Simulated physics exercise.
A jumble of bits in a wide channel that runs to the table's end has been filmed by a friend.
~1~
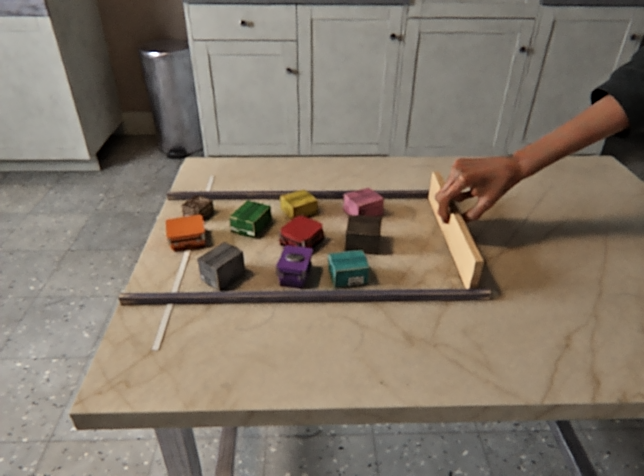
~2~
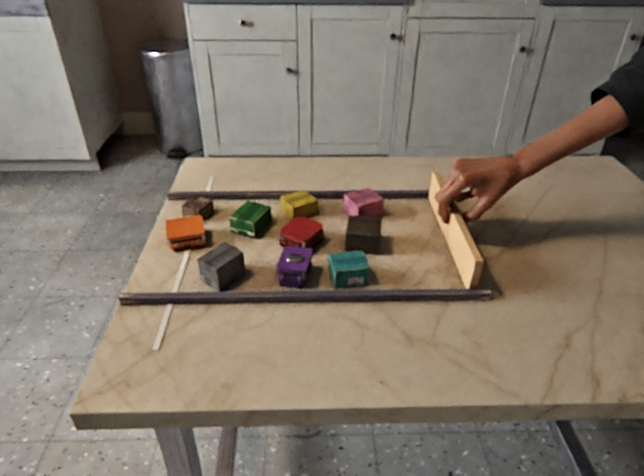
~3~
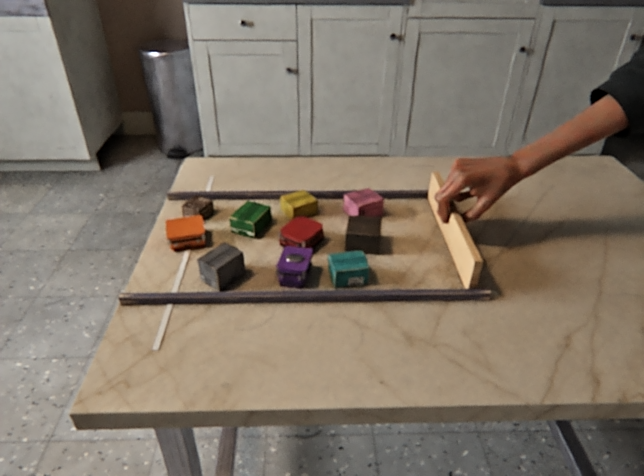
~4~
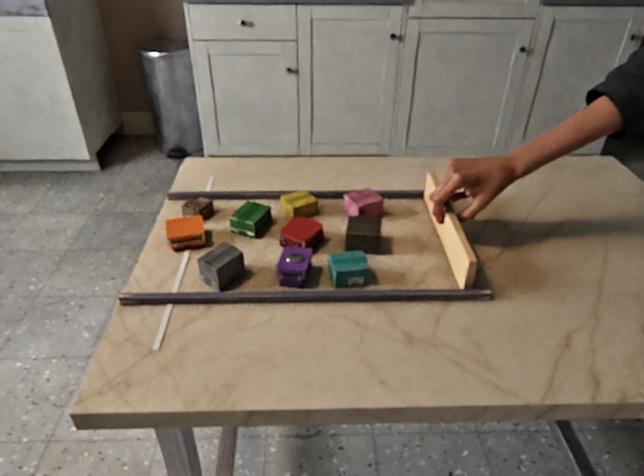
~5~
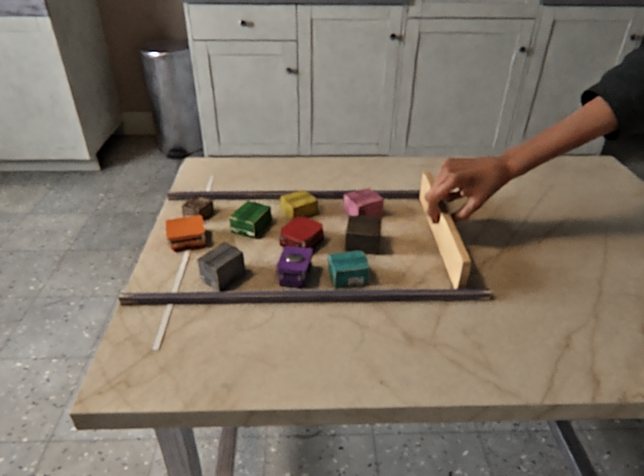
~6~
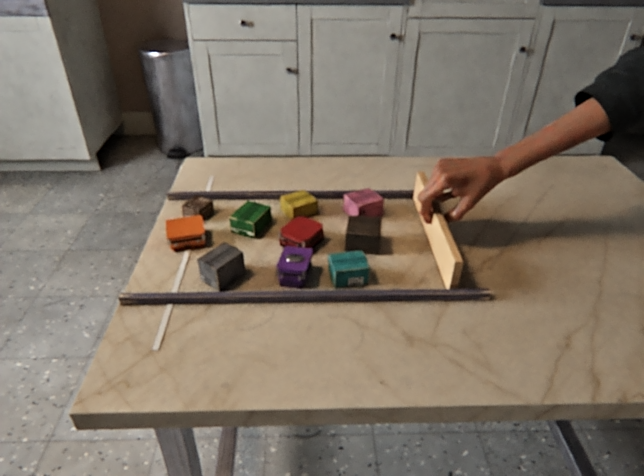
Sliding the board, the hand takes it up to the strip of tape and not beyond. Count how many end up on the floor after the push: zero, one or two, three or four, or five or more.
The sweep knocks five or above off.
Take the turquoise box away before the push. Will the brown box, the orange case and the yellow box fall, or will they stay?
Brown box: Over the edge. Orange case: Over the edge. Yellow box: Over the edge.
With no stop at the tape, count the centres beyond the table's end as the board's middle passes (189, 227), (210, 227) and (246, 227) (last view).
The counts are 7, 3 and 0, in that order.
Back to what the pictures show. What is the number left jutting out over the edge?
It would come to 1.
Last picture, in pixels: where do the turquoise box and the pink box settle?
The turquoise box comes to rest close to (160, 270), while the pink box rests close to (185, 202).
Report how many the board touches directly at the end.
The count in contact is 3.
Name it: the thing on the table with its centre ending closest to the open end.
Foremost one: Purple case.
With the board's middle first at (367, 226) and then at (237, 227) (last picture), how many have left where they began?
At the first spot 2, then 10.
Soon after, none off yet; orange case at rest near (186, 234); brown box at rest near (198, 209); grey box at rest near (222, 266).
At rest, the number that fall off is five or more; fallen, red case, yellow box, green box, grey box, brown box and orange case.
